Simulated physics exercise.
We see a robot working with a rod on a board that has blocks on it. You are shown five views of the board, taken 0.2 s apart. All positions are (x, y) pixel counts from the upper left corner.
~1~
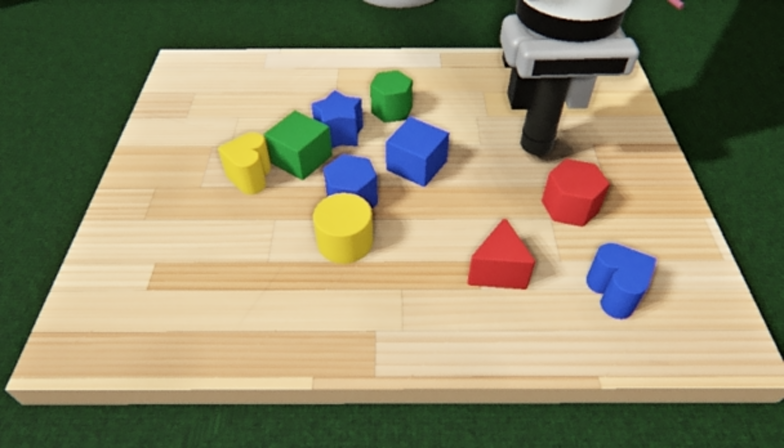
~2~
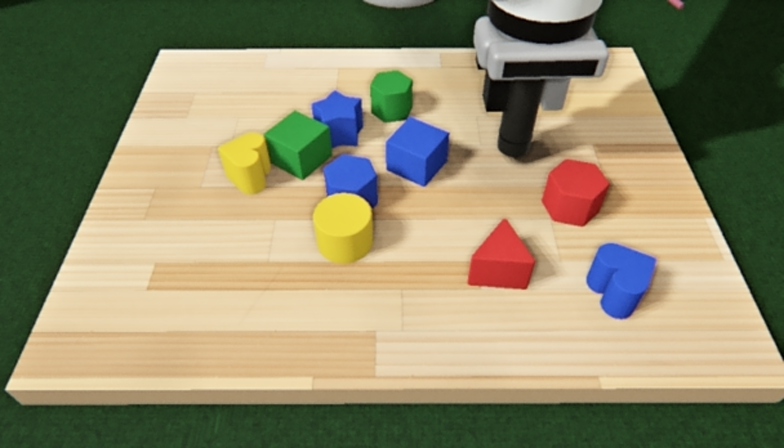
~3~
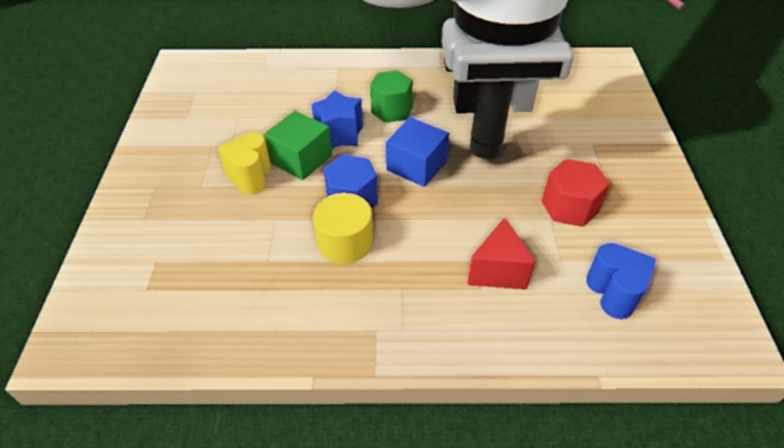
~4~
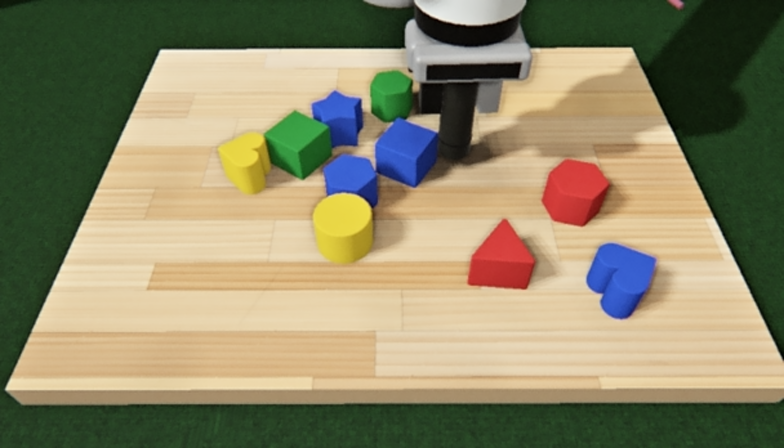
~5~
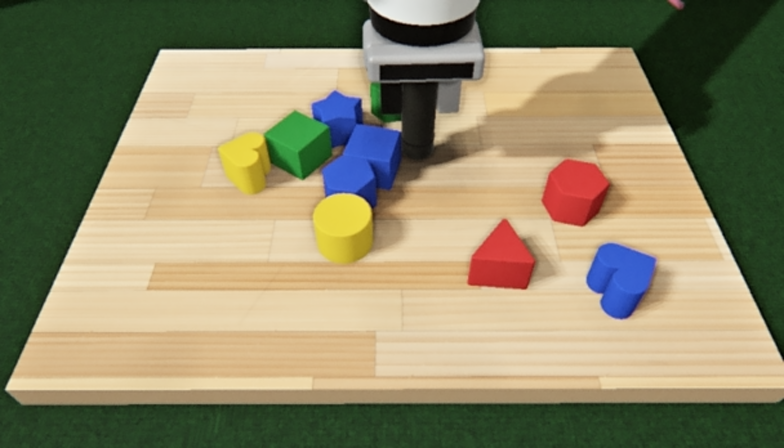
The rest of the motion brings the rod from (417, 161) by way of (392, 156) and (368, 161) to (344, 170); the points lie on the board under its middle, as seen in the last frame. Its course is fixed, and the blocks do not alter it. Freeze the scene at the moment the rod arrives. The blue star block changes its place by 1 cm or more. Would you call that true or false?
That is false.
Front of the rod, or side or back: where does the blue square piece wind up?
It keeps leading.
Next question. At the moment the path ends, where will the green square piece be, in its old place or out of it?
Shifted out of place.
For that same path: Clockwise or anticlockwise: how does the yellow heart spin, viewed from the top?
Direction: Anticlockwise.
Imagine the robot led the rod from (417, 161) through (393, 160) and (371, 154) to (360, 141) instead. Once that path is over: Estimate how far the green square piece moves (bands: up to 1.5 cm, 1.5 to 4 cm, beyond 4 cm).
The best fit is 1.5 to 4 cm.
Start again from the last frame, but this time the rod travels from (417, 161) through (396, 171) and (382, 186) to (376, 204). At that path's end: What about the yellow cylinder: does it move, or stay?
At the end of the path, it will have moved.
What follows on the original path. Halfway along, rod (379, 146); yellow heart (238, 149), turned 15° anticlockwise; green square piece (283, 129); blue six-sided block (345, 174), turned 15° anticlockwise; blue square piece (339, 141), turned 20° anticlockwise.
At the end, rod (343, 159); yellow heart (235, 150), turned 25° anticlockwise; green square piece (269, 124); blue star block unmoved; blue six-sided block (340, 177), turned 30° anticlockwise; blue square piece (302, 151), turned 35° anticlockwise.
